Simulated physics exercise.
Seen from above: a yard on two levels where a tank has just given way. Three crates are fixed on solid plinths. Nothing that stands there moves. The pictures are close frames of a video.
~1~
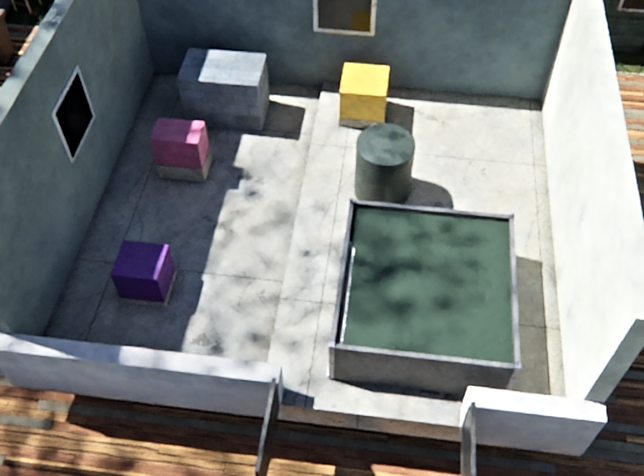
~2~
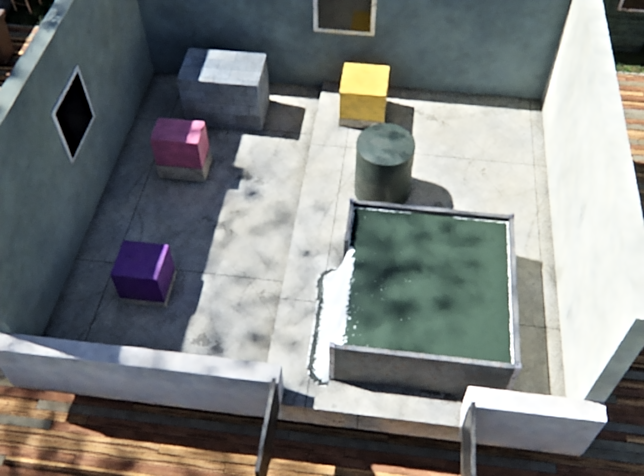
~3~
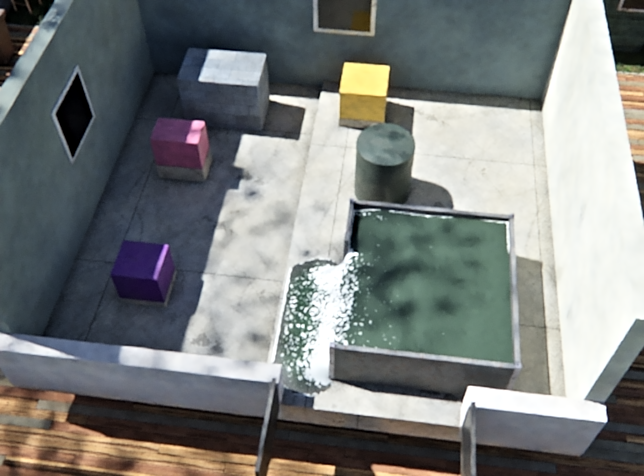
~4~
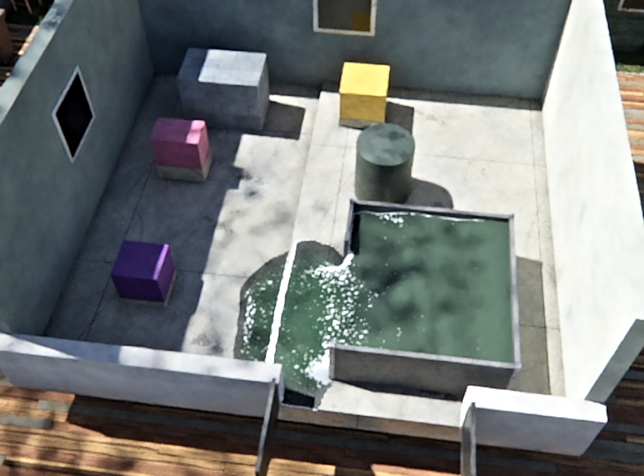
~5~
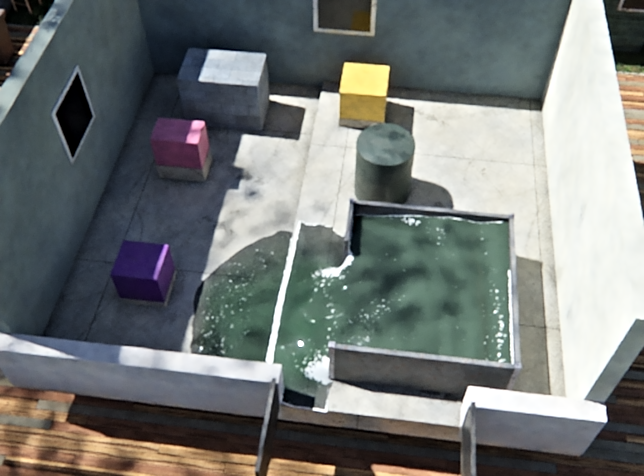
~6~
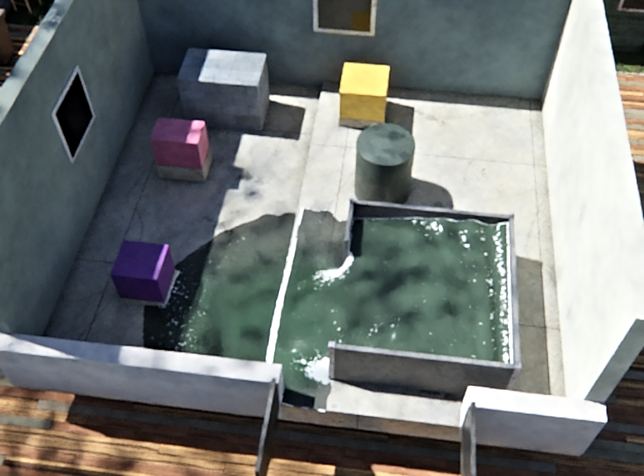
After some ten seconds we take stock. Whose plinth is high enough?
The pink crate is soaked; the yellow crate keeps dry; the purple crate is soaked.
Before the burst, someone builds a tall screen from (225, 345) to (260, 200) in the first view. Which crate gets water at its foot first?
It is the one in purple.
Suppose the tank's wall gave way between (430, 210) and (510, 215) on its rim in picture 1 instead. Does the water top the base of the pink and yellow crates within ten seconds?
The pink one keeps dry; the yellow one is soaked.
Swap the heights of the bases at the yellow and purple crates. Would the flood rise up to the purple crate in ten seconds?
One by one: Purple is topped.
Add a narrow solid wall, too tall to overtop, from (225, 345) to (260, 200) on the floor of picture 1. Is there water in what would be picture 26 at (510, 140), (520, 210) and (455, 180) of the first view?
In turn: Not flooded, not flooded, free of water.
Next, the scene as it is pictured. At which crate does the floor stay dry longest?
That is the one in yellow.
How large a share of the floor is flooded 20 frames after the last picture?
Roughly 50 per cent.
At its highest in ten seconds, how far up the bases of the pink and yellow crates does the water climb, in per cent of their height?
About 150 and 70 per cent.
A moment on, water covers 30 % of the floor; the pink crate water round its plinth, the yellow crate not reached, the purple crate water round its plinth.
Next, water covers 35 % of the floor; the pink crate water round its plinth, the yellow crate not reached, the purple crate water round its plinth.
Then, water covers 50 % of the floor; the pink crate water round its plinth, the yellow crate not reached, the purple crate water round its plinth.
Later, water covers 65 % of the floor; the pink crate water round its plinth, the yellow crate water round its plinth, the purple crate water round its plinth.
In the end, water covers 80 % of the floor; the pink crate was topped, the yellow crate stayed above the water, the purple crate was topped.
